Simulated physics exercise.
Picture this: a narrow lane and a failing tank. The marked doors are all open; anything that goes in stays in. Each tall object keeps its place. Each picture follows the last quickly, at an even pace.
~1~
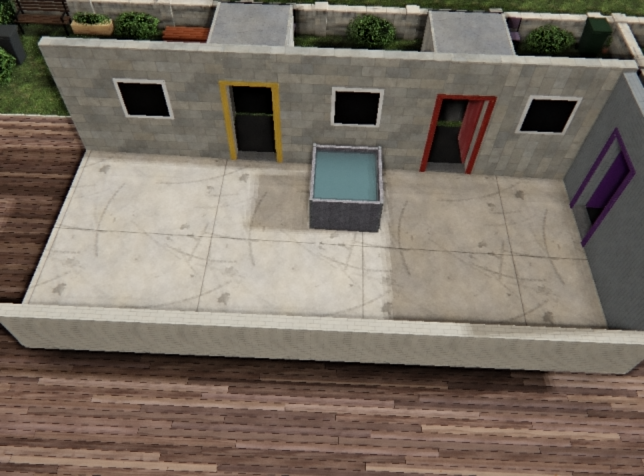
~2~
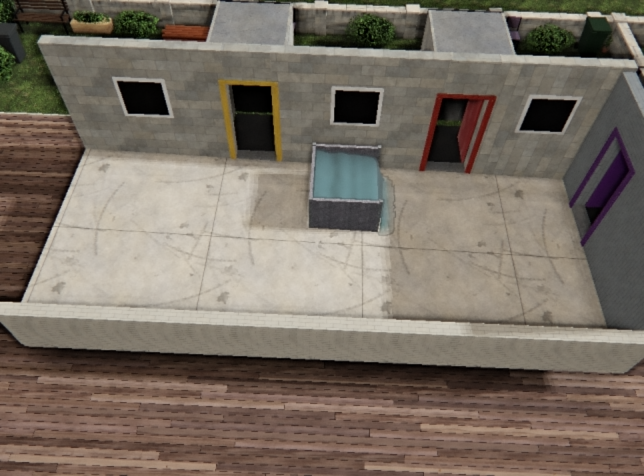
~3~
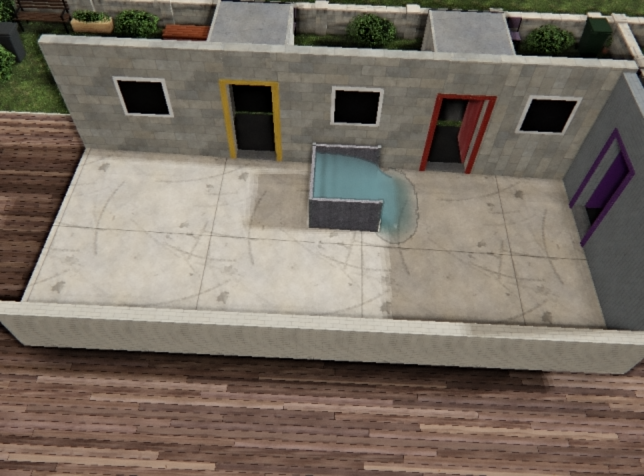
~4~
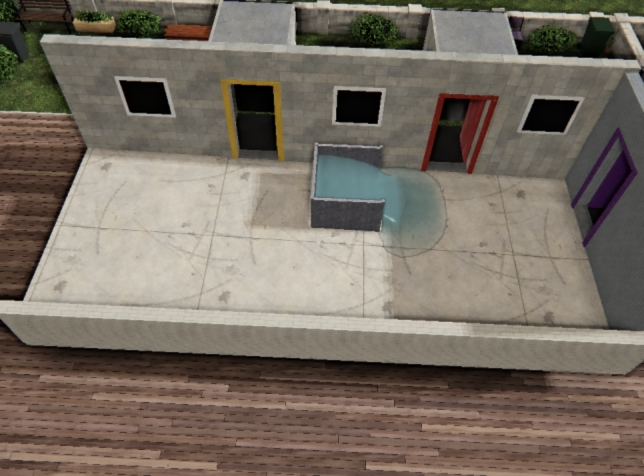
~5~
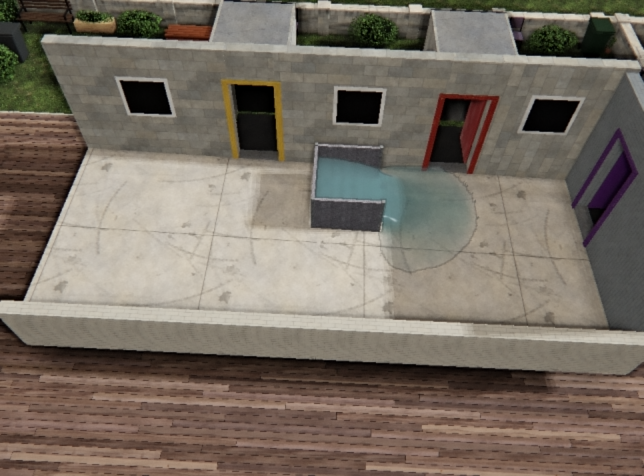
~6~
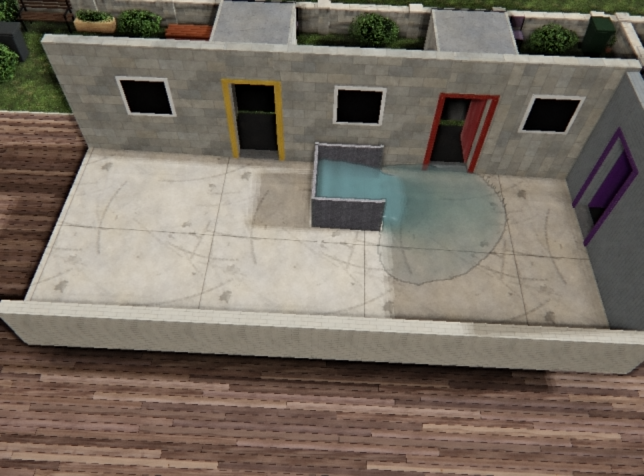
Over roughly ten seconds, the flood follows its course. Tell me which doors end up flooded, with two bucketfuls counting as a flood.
Here is how it goes: The yellow door escapes flooding; the purple door ends up flooded; the red door ends up flooded.
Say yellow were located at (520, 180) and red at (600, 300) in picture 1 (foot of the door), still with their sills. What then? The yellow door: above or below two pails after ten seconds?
Door by door, the yellow door exceeds the limit.
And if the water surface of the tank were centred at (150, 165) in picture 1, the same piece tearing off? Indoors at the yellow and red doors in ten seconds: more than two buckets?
Yellow tops the mark, red misses the mark.
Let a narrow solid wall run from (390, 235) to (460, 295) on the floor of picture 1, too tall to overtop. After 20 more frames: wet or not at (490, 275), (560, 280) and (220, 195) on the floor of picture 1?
Submerged; submerged; untouched.
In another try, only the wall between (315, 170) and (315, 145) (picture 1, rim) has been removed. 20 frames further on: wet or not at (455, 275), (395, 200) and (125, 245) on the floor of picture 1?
Taken one by one: Unaffected, then unaffected, then sodden.
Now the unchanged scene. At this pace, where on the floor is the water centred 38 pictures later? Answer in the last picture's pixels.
My reading is close to (505, 264).
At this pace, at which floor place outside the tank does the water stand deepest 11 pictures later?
Near (564, 193).
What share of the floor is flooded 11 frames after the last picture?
Estimate: Near 35 %.
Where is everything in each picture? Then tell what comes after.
The first frame shows still water in the water tank at (347, 176).
In the second frame, water pours out at (376, 192) and has run to (381, 234).
In the third frame, the front is at (404, 238), out from the gap at (376, 195).
In the fourth frame, water pours out at (377, 196) and has run to (433, 242).
In the fifth frame, water pours out at (377, 197) and has run to (473, 215).
In the sixth frame, water pours out at (378, 197) and has run to (502, 218).
A moment on, water covers 30 % of the floor; the yellow door not reached, the purple door under two buckets in, the red door under two buckets in.
Next, water covers 35 % of the floor; the yellow door not reached, the purple door far over two buckets in, the red door over two buckets in.
Then, water covers 35 % of the floor; the yellow door not reached, the purple door far over two buckets in, the red door over two buckets in.
Later, water covers 45 % of the floor; the yellow door not reached, the purple door far over two buckets in, the red door over two buckets in.
In the end, water covers 55 % of the floor; the yellow door not reached, the purple door far over two buckets in, the red door over two buckets in.
